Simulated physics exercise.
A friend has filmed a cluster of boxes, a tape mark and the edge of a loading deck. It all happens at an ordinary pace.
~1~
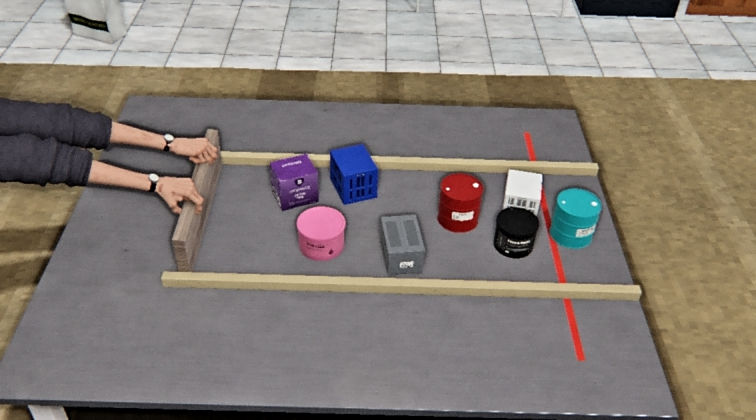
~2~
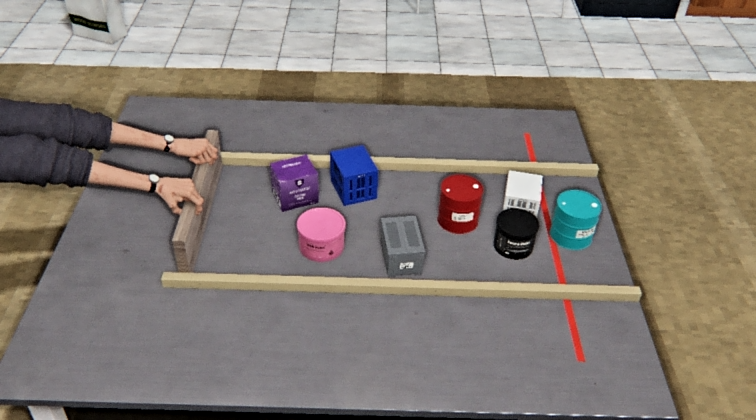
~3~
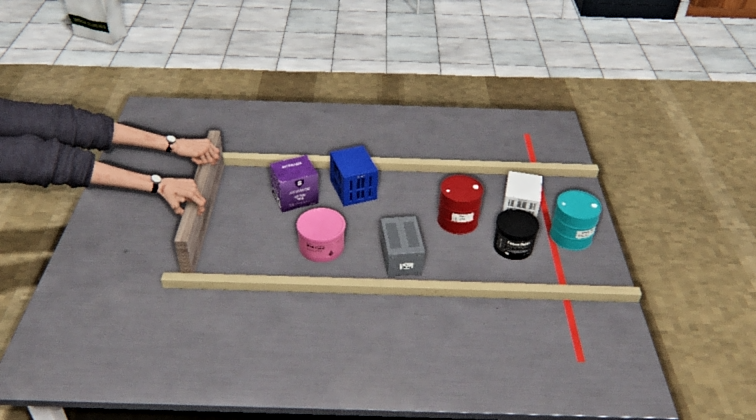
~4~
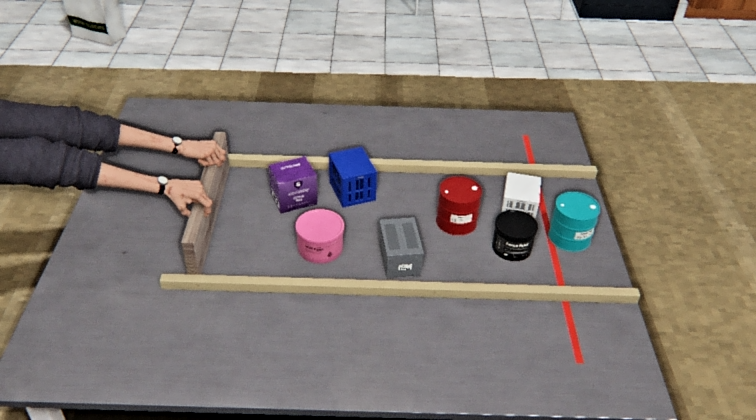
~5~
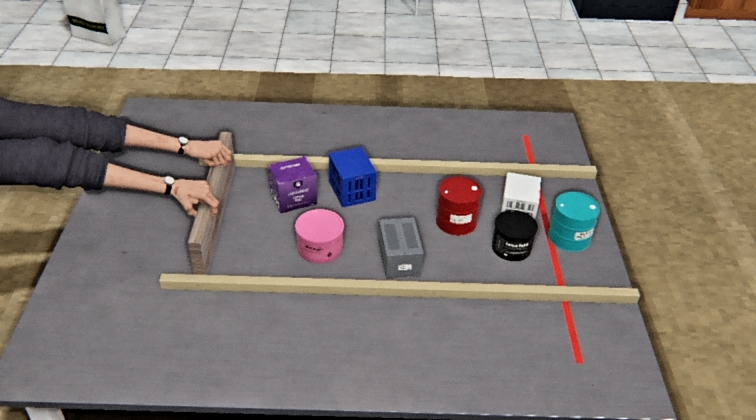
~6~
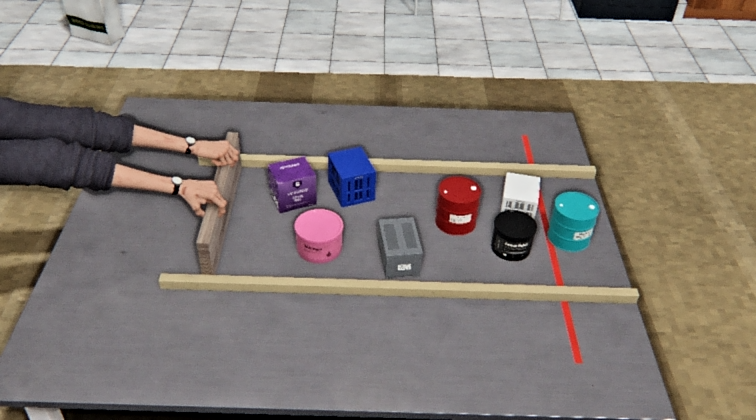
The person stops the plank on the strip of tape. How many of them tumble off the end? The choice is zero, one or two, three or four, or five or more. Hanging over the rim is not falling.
The number that fall off is one or two.
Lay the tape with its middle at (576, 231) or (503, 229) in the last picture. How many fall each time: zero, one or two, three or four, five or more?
One after another: 3 or 4; none.
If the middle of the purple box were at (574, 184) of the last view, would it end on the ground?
Then it is lost.
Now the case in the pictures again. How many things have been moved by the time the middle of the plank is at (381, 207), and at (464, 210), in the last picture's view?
By then 4, and 8.
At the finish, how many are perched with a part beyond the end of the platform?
It comes to 2.
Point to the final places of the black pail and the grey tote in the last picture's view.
The black pail stops around (623, 246); the grey tote around (589, 270).
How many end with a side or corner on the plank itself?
That makes 4.
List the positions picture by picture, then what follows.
The first picture shows turquoise canister (575, 219); white crate (522, 194); black pail (515, 233); plank (200, 199); tape (550, 228).
The second picture shows white crate (522, 195); blue crate (354, 175).
The third picture shows black pail (515, 235); red canister (460, 205).
The fourth picture shows turquoise canister (574, 222); plank (208, 201).
The fifth picture shows white crate (521, 197); grey tote (400, 248).
The sixth picture shows turquoise canister (573, 222); white crate (520, 197); black pail (513, 236); plank (221, 201); tape (547, 230).
Early on, none off yet; turquoise canister at rest near (573, 222); white crate at rest near (520, 197); black pail at rest near (513, 236).
A while later, none off yet; turquoise canister travelled a little near (592, 220); white crate travelled about its own width near (552, 190); black pail travelled about its own width near (559, 241).
Finally, the number that fall off is one or two; lost, white crate and turquoise canister.
